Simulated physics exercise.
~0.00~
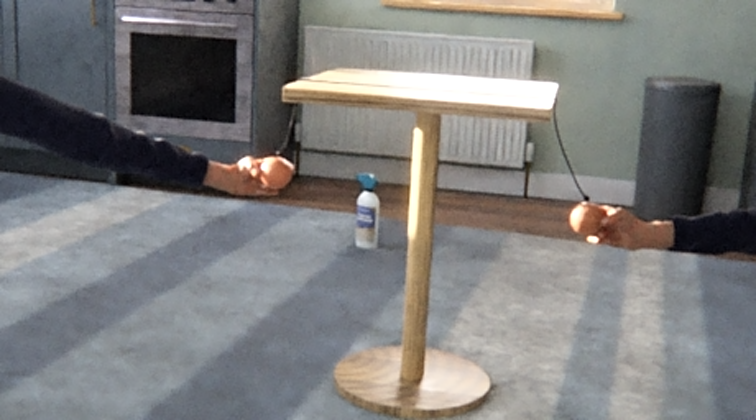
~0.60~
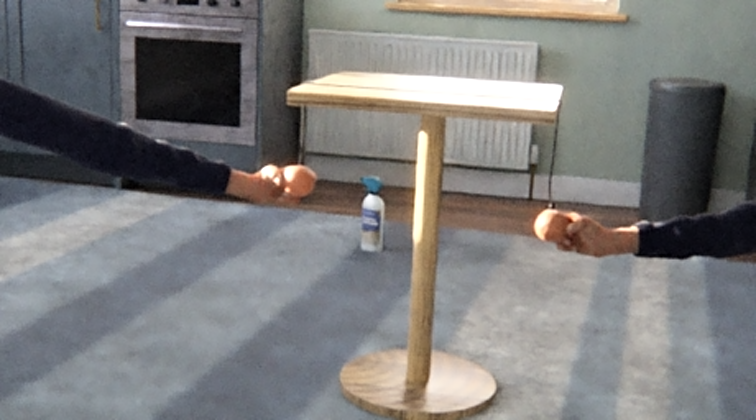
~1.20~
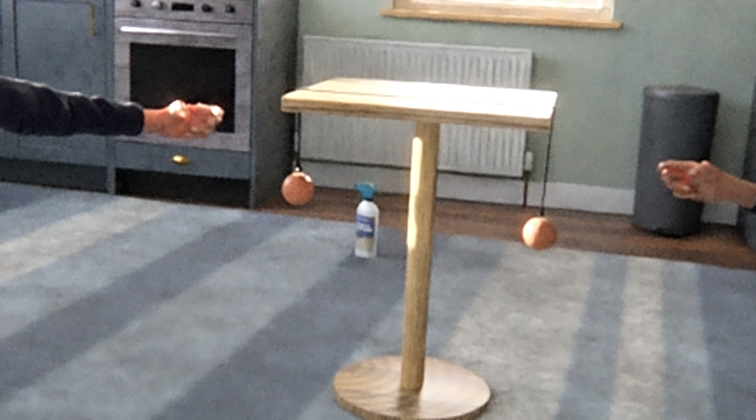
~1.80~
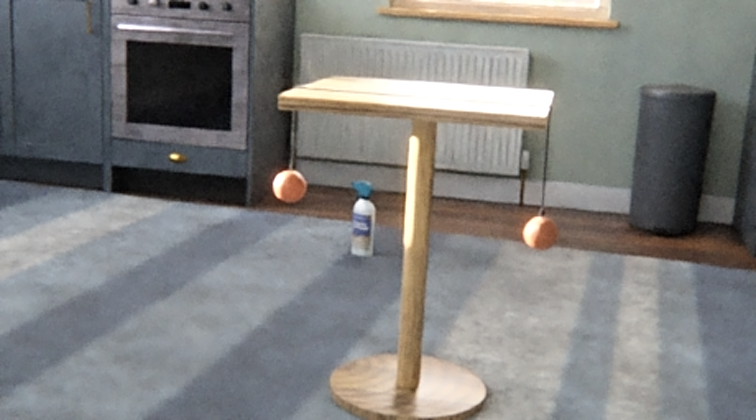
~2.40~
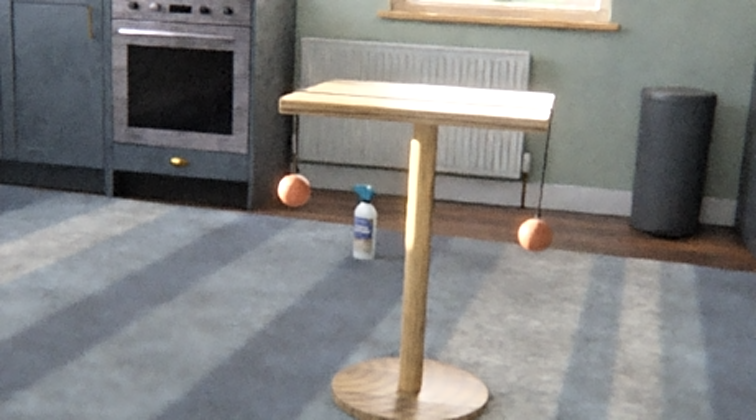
In a kitchen, two hands held round orange things on a ribbon draped over a small wooden table, moved them inward, then let go and drew away, leaving both hanging almost still at either side, neither one sinking.
